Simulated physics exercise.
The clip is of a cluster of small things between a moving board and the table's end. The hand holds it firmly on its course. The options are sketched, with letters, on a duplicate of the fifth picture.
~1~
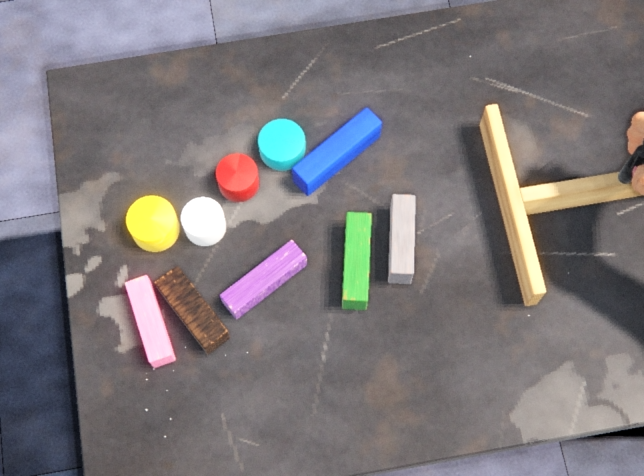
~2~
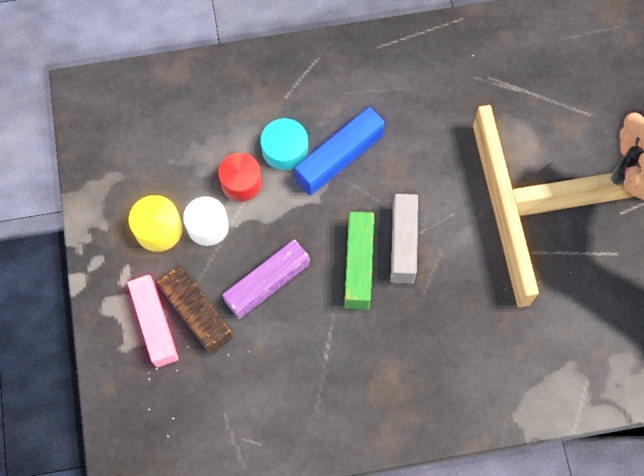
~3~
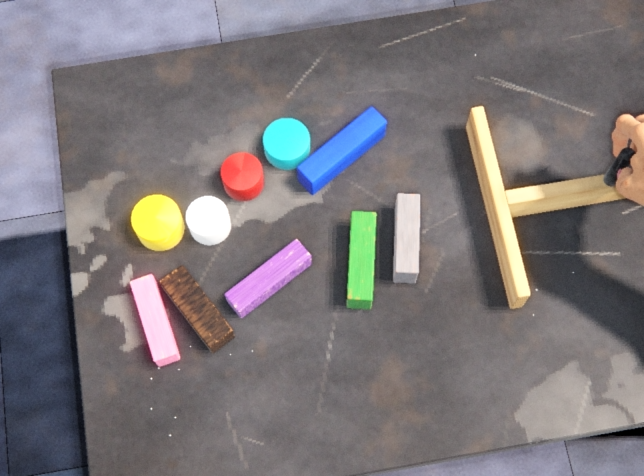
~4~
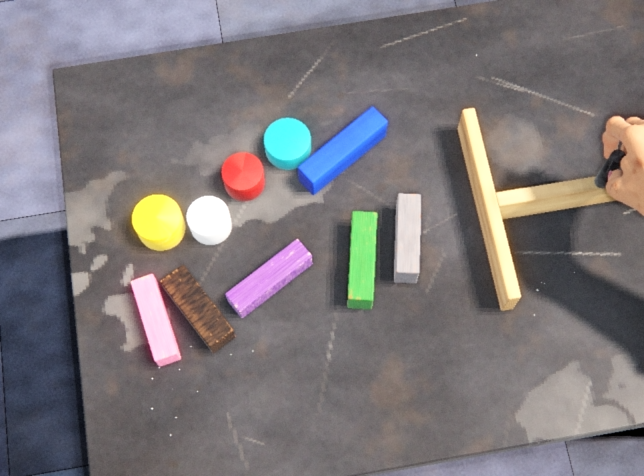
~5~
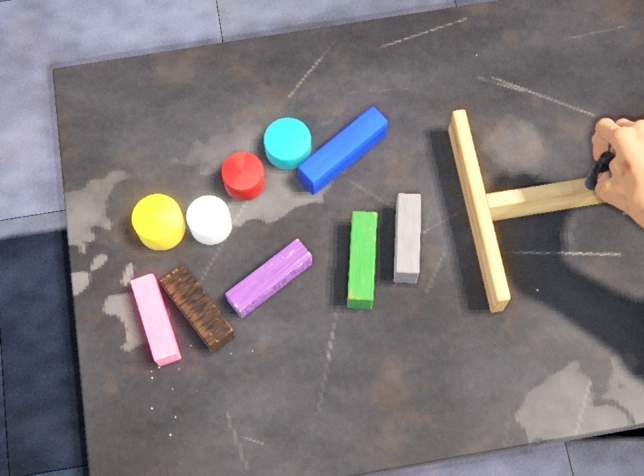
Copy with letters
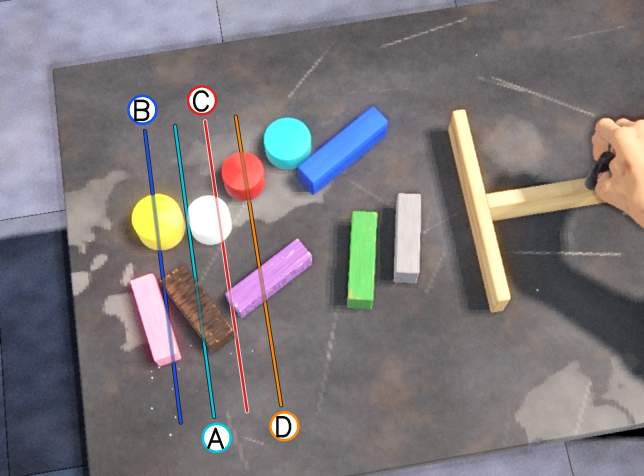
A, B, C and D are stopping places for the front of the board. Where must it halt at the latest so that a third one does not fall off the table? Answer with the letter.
At B, and not beyond.
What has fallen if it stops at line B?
The pink bar.
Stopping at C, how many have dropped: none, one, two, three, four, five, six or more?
In all, none.
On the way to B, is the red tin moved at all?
Yes.
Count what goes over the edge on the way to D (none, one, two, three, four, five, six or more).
The count is none.
On the marked copy, A at (194, 264); B at (162, 269); C at (225, 259); D at (257, 254).
Taking B. A third of the way, board (367, 220); blue stick (328, 142); green bar (329, 266).
Two thirds of the way, board (252, 239); pink bar (143, 324); black bar (170, 327).
When it is over, board (161, 254); pink bar over the edge; black bar (78, 342); one fallen.
As for the rest, A is within the limit but short; C is within the limit but short; D is within the limit but short.
